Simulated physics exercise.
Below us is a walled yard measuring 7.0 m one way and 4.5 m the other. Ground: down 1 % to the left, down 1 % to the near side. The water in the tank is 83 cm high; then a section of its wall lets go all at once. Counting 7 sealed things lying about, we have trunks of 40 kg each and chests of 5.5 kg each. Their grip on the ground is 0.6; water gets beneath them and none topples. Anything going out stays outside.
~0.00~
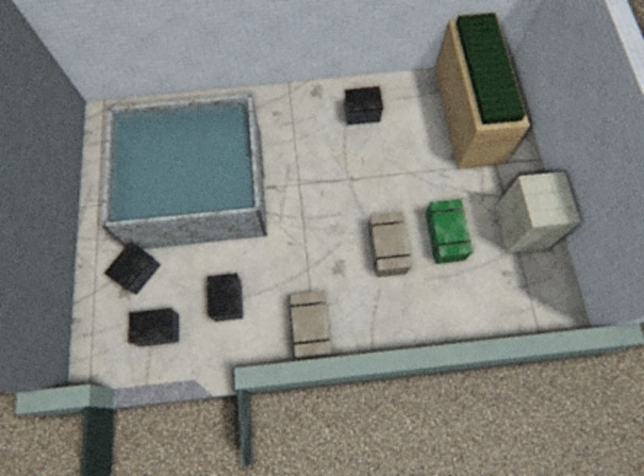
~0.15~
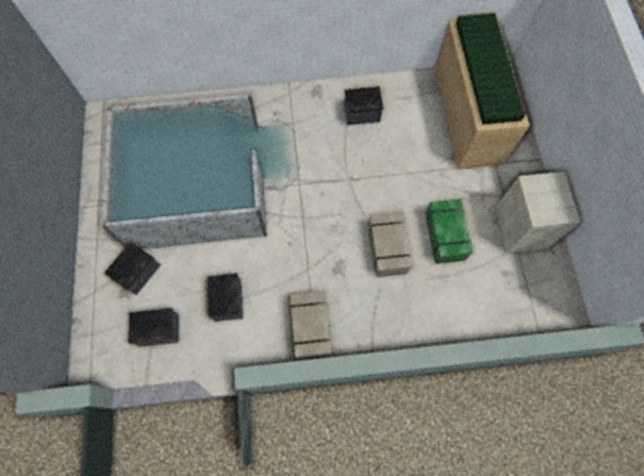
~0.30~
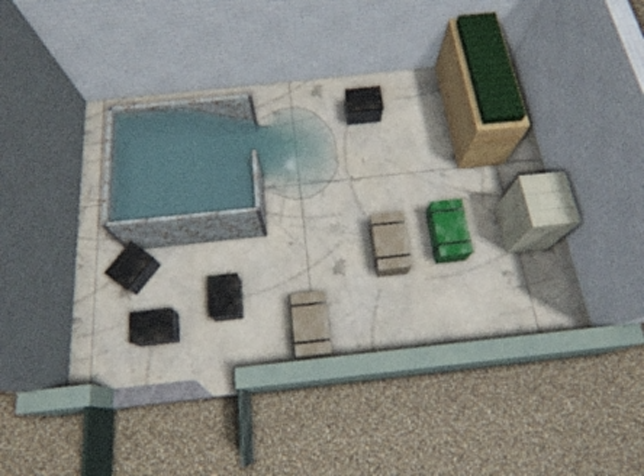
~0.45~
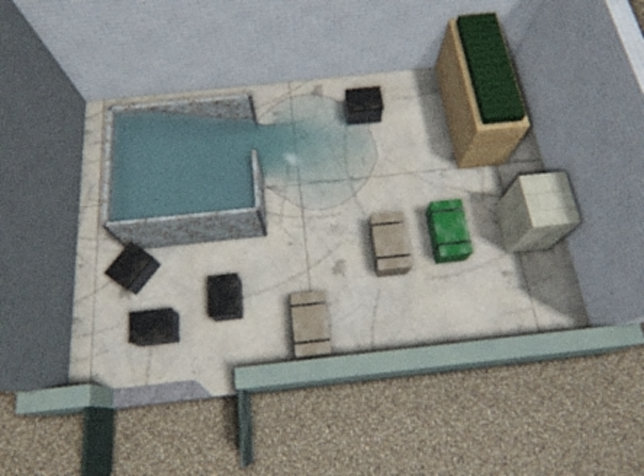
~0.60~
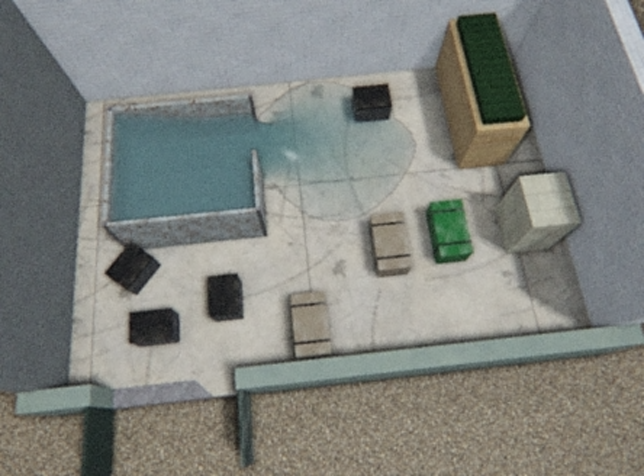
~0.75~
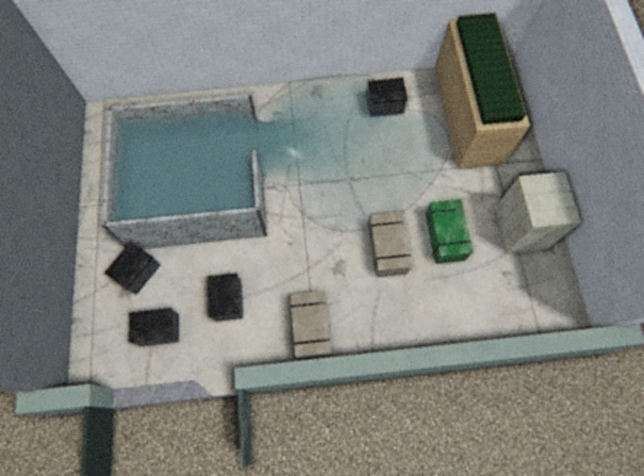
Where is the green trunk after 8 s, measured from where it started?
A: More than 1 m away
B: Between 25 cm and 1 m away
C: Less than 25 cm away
More than 1 m away (A).
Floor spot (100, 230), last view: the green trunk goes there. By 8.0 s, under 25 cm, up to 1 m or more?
Observed: Object is barely disturbed.
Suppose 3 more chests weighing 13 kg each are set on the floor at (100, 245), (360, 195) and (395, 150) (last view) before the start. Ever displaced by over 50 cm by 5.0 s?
Taking them in order: Not far enough, far enough and far enough.
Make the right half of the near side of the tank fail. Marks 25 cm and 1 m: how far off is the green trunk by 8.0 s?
So the green trunk keeps its position.
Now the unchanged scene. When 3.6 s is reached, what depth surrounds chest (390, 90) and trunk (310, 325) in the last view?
First roughly 17 cm, second roughly 2 cm.
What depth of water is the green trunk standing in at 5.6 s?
Somewhere close to 17 cm.
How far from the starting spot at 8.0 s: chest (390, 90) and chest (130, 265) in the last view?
Lab note - net shifts in turn: 350 cm; 80 cm.
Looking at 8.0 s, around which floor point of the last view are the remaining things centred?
It works out to somewhere near (232, 305) on the floor.
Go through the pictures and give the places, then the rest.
The first picture shows the green trunk at (452, 226), on the bottom; 3.2 m2 under water; 0 of 7 have shifted.
The second picture shows the green trunk at (452, 226) rests on the ground; water covers 3.8 m2; 0 of 7 have shifted.
The third picture shows the green trunk at (452, 226), on the bottom; 4.7 m2 under water; 0 of 7 have shifted.
The fourth picture shows the green trunk at (452, 226) rests on the ground; water covers 5.9 m2; 0 of 7 have shifted.
The fifth picture shows the green trunk at (452, 226), on the bottom; 7.2 m2 under water; 1 of 7 have shifted.
The sixth picture shows the green trunk at (452, 226) rests on the ground; 8.9 m2 under water; 1 of 7 have shifted.
After 1.6 s the green trunk is near (452, 226), 0.0 m from its start, aground; 0 of 7 are out; 1 afloat.
After 3.6 s the green trunk is near (481, 325), 1.4 m from its start, afloat; 0 of 7 are out; 2 afloat.
After 5.6 s the green trunk is near (410, 322), 1.5 m from its start, afloat; 0 of 7 are out; 3 afloat.
After 8.0 s the green trunk is near (215, 350), 3.5 m from its start, aground; 0 of 7 are out; 4 afloat.
